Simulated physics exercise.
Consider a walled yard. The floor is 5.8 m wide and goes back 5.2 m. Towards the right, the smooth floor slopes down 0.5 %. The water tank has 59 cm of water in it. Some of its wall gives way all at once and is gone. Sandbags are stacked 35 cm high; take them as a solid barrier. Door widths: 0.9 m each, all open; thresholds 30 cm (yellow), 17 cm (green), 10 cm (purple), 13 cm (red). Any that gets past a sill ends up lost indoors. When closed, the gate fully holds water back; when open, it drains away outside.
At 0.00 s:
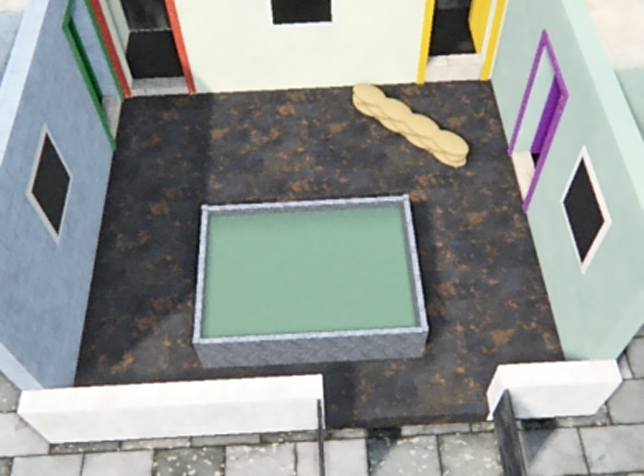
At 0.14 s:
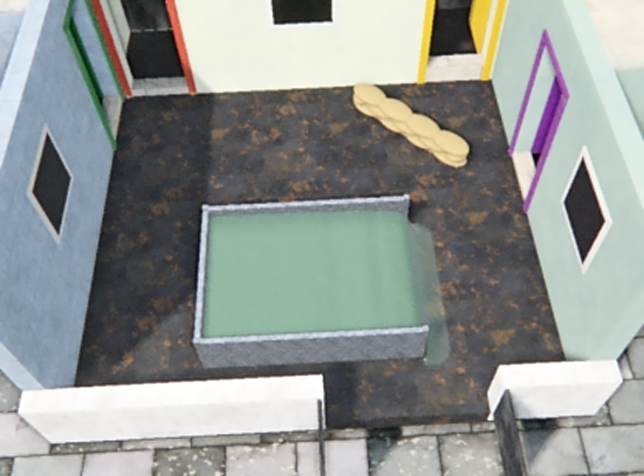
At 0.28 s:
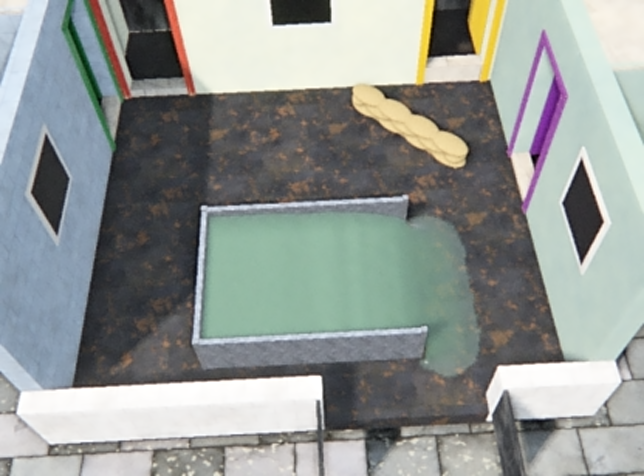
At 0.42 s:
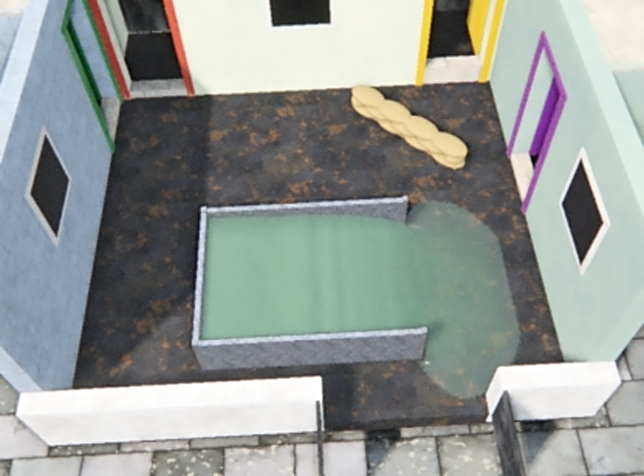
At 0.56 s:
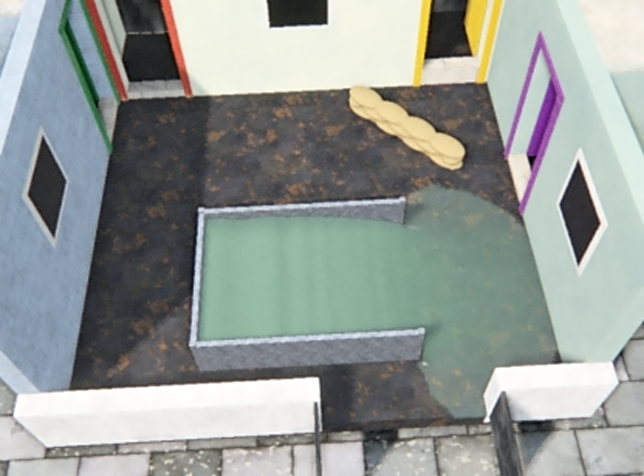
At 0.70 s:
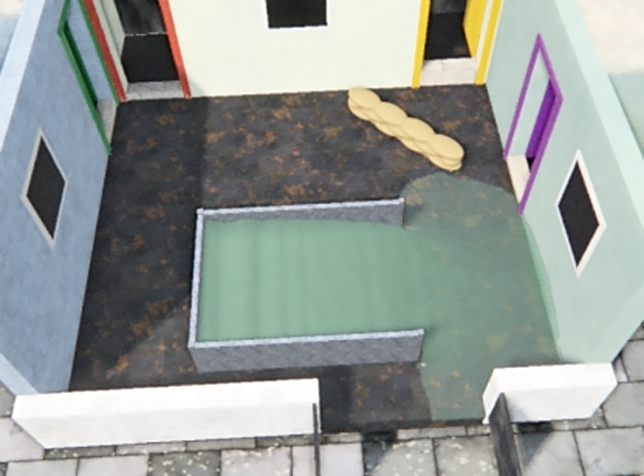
A walled yard with a dark, rust-speckled floor is seen from high above its low white front wall. A grey-walled tank of green water sits in the middle, with tan sandbags behind it and red, green, yellow and purple doorways around. The tank's right wall vanishes, and water pours out rightward, spreading in a rounded sheet to the right wall and front opening, while the view shifts very slightly.
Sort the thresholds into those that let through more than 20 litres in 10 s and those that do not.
Sorted: Yellow door does not; green door does not; purple door lets more through; red door does not.
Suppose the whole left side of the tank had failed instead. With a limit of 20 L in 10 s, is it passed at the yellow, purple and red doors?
So yellow stays lower, purple stays lower, red tops it.
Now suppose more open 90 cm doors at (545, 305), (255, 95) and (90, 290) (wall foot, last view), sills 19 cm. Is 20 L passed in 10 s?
Taking them in order, the first gets enough, the second too little and the third too little.
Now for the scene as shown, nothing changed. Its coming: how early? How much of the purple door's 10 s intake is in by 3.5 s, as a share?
By that time, around 40 per cent.
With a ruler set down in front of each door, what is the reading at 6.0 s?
Depths in centimetres - yellow: 20, green: 16, purple: 18, red: 9.
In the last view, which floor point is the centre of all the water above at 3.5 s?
Close to (419, 257) in the last picture.
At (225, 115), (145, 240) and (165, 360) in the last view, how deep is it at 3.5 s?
Depths: About 0, 0 and 0 centimetres.
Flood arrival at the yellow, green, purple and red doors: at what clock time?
Doors: Yellow 2.0 s / green 5.0 s / purple 0.8 s / red 4.0 s.
After 1.4 s water covers 20 % of the floor and is deepest (45 cm) near (562, 391); yellow door not reached, green door not reached, purple door 17 cm at the sill, 2 L in, red door not reached.
After 2.2 s water covers 30 % of the floor and is deepest (43 cm) near (537, 297); yellow door 18 cm at the sill, 0 L in, green door not reached, purple door 19 cm at the sill, 24 L in, red door not reached.
After 3.5 s water covers 45 % of the floor and is deepest (34 cm) near (472, 90); yellow door 29 cm at the sill, 1 L in, green door not reached, purple door 16 cm at the sill, 58 L in, red door not reached.
After 6.0 s water covers 80 % of the floor and is deepest (24 cm) near (496, 139); yellow door 20 cm at the sill, 3 L in, green door 16 cm at the sill, 0 L in, purple door 18 cm at the sill, 102 L in, red door 9 cm at the sill, 0 L in.
After 10.0 s water covers 95 % of the floor and is deepest (13 cm) near (112, 415); yellow door 9 cm at the sill, 3 L in, green door 9 cm at the sill, 1 L in, purple door 7 cm at the sill, 141 L in, red door 9 cm at the sill, 4 L in.
